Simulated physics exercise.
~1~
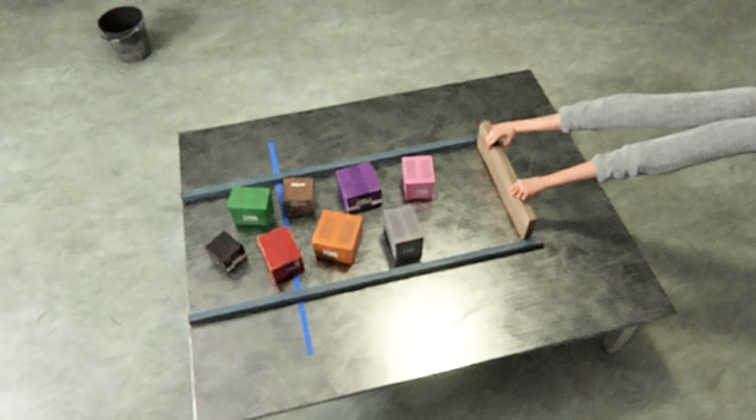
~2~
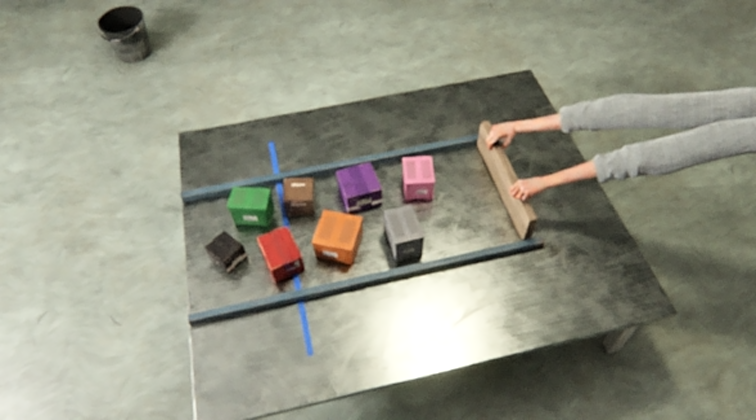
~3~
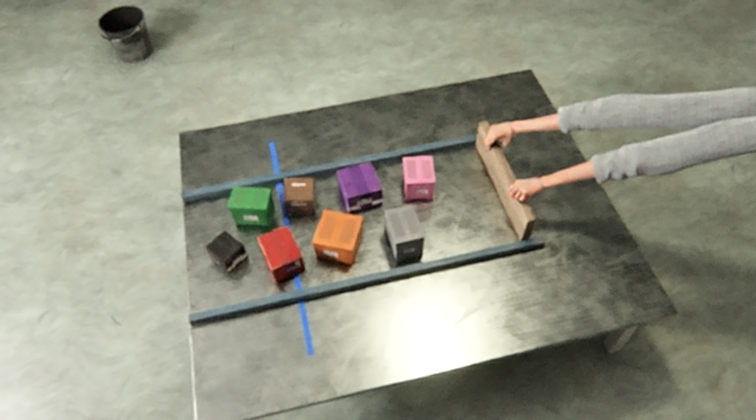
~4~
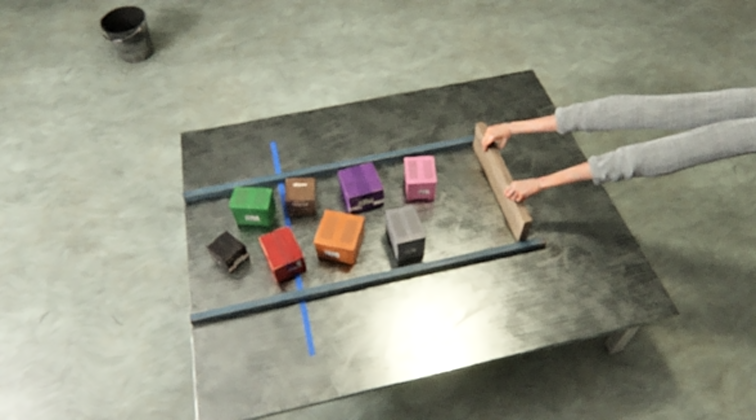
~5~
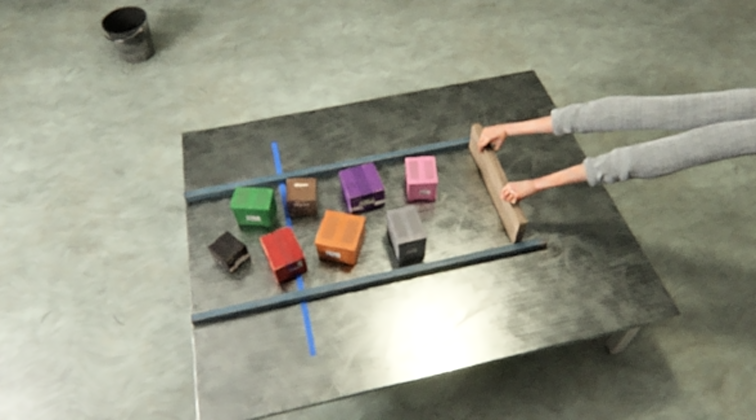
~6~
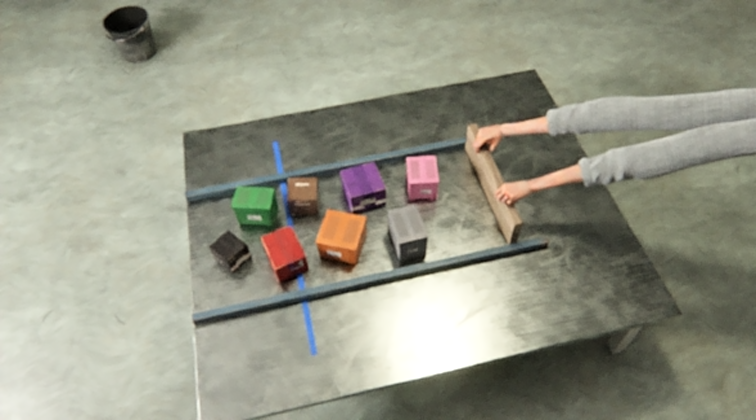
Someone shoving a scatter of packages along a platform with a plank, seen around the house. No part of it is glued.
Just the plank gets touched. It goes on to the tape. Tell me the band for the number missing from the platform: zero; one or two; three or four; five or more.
That band is one or two.
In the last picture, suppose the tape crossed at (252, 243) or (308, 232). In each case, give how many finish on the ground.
The first gives 4 and the second gives 0.
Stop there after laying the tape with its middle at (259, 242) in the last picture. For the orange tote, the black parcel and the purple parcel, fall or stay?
The orange tote stays put. The black parcel ends up down. The purple parcel stays put.
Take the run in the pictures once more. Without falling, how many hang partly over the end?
The count is 0.
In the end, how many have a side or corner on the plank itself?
So the total is 2.
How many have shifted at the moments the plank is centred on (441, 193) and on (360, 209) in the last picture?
I make it 1 at the first spot and 7 at the other.
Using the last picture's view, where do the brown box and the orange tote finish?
The brown box stops around (205, 216); the orange tote around (244, 257).
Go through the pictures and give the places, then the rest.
The first picture shows black parcel (226, 252); green tote (252, 207); red parcel (281, 254); plank (505, 179); tape (288, 235).
The second picture shows green tote (252, 207); orange tote (339, 238).
The third picture shows red parcel (282, 254); brown box (300, 196).
The fourth picture shows black parcel (228, 252); purple parcel (361, 188).
The fifth picture shows green tote (255, 207); pink tote (421, 179).
The sixth picture shows black parcel (230, 252); green tote (256, 207); red parcel (285, 253); plank (491, 183); tape (292, 235).
Soon after, none off yet; black parcel at rest near (230, 252); green tote at rest near (256, 207); red parcel at rest near (285, 253).
After that, none off yet; black parcel at rest near (230, 252); green tote displaced a little near (240, 212); red parcel displaced a little near (280, 256).
In the end, the number that fall off is one or two; gone, green tote and black parcel.
